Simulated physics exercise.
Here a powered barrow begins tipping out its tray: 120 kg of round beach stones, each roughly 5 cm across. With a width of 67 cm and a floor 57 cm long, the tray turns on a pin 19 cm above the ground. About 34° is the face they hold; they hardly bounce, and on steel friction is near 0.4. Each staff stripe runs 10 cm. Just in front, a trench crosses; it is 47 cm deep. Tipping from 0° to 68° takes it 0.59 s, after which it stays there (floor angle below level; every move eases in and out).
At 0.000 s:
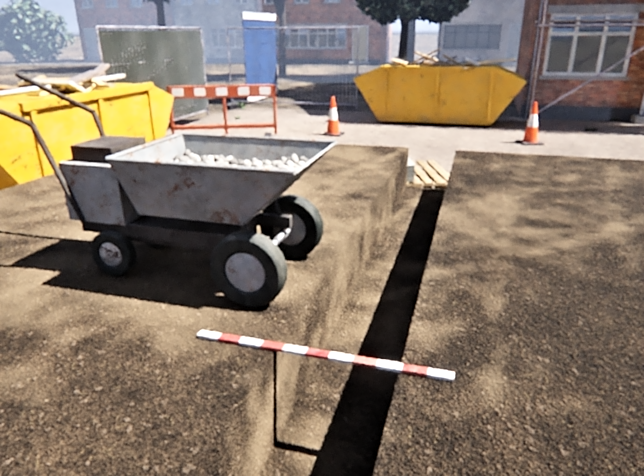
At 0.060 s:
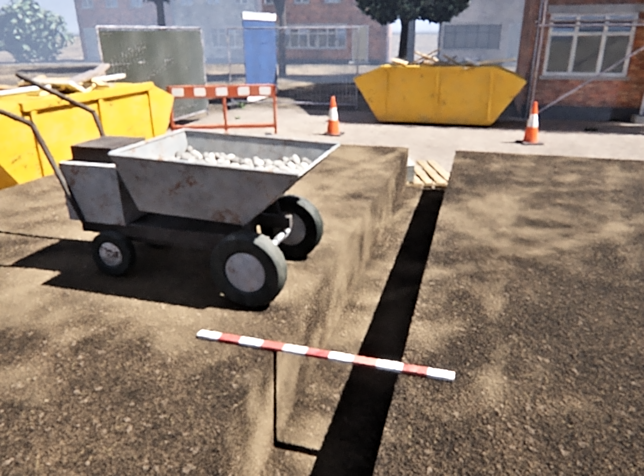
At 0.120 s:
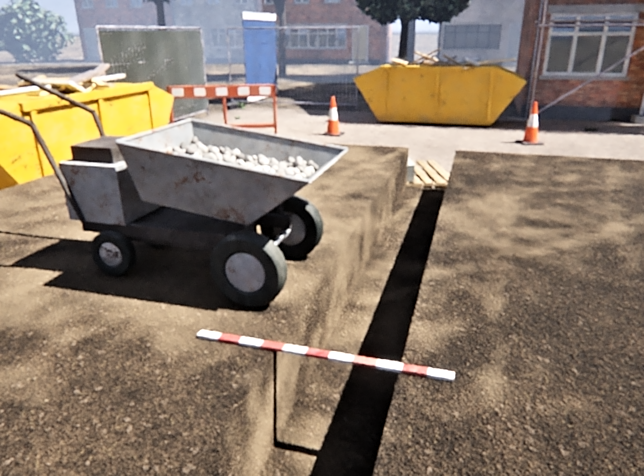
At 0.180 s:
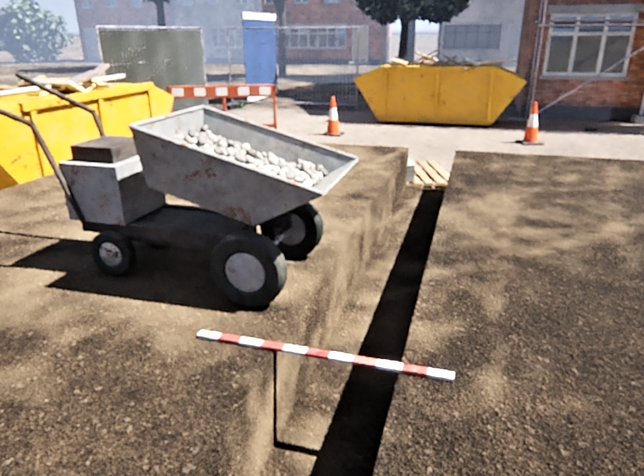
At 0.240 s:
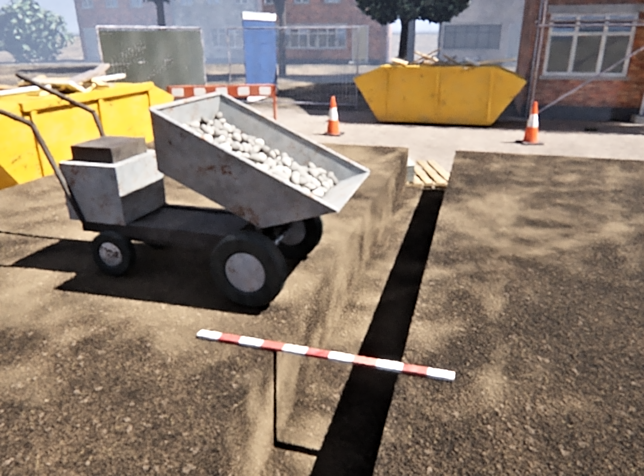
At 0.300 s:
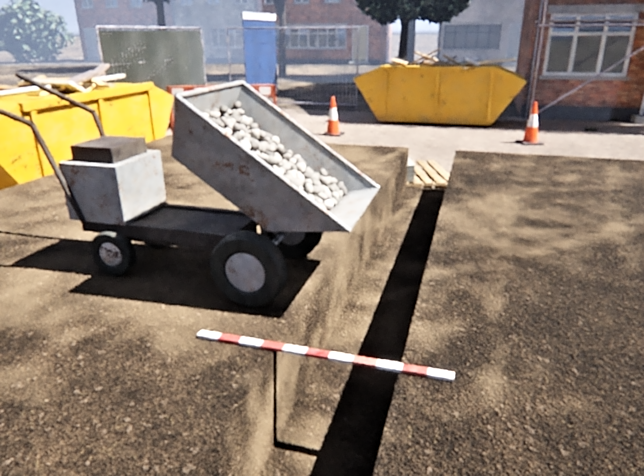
We see a grey powered barrow loaded with pale stones beside a narrow trench, with yellow skips and traffic cones behind, as its tray gradually tilts steeply down to the right and the stones shift toward the lower end.
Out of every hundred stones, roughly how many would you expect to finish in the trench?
Close to 47 in every hundred.
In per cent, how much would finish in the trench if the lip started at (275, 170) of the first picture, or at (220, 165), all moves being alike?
Result: Close to 70 then close to 100 per cent.
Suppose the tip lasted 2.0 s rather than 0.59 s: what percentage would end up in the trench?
65 per cent.
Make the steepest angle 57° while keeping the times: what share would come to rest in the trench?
In that case near 50 per cent.
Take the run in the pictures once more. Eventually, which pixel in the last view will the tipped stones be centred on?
Centre estimate: Around (434, 296).
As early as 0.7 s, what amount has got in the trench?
Something like 15 in a hundred.
After 0.4 s the floor is at 57°; 100 % in the tray; the foremost stones are at (349, 243).
After 0.7 s the floor is at 68°; 82 % in the tray, 16 % in the trench, 2 % past the trench; the foremost stones are at (425, 291).
After 1.0 s the floor is at 68°; 10 % in the tray, 38 % in the trench, 53 % past the trench; the foremost stones are at (605, 318).
After 3.0 s the floor is at 68°; 0 % in the tray, 47 % in the trench, 53 % past the trench; the foremost stones are past the picture's edge.
